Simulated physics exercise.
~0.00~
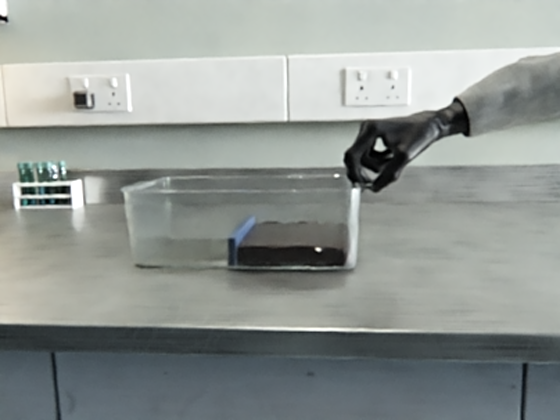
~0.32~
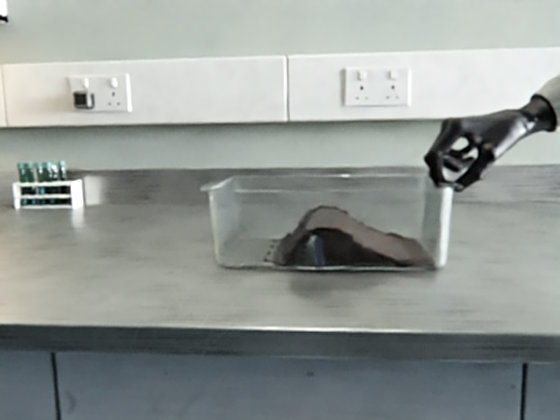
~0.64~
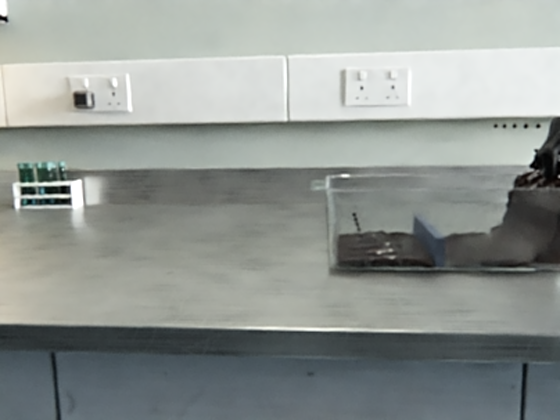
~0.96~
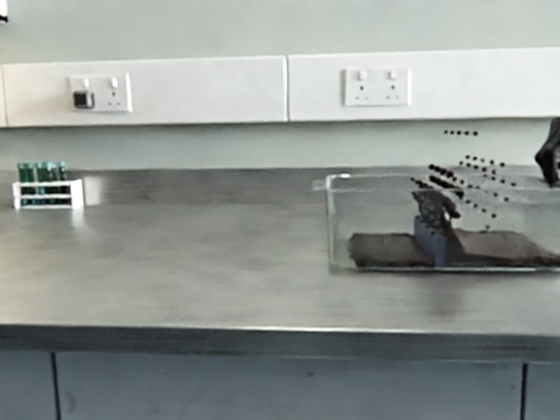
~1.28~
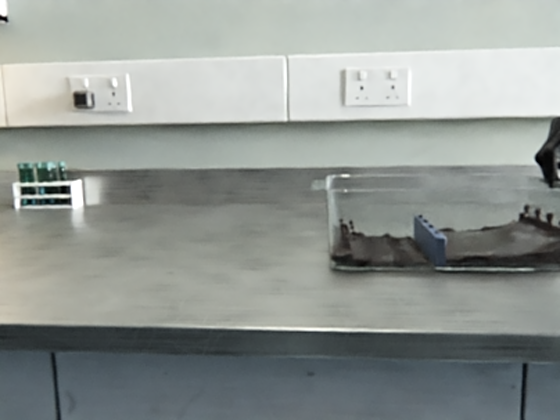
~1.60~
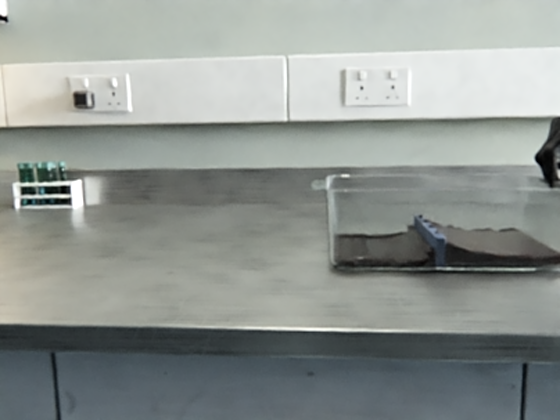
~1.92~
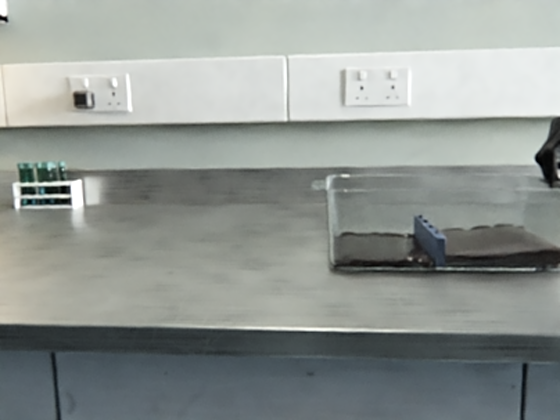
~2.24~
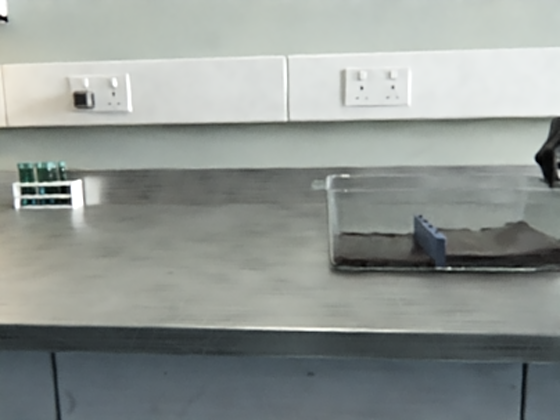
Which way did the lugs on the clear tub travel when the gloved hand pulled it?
The lugs moved to the right along with the tub.
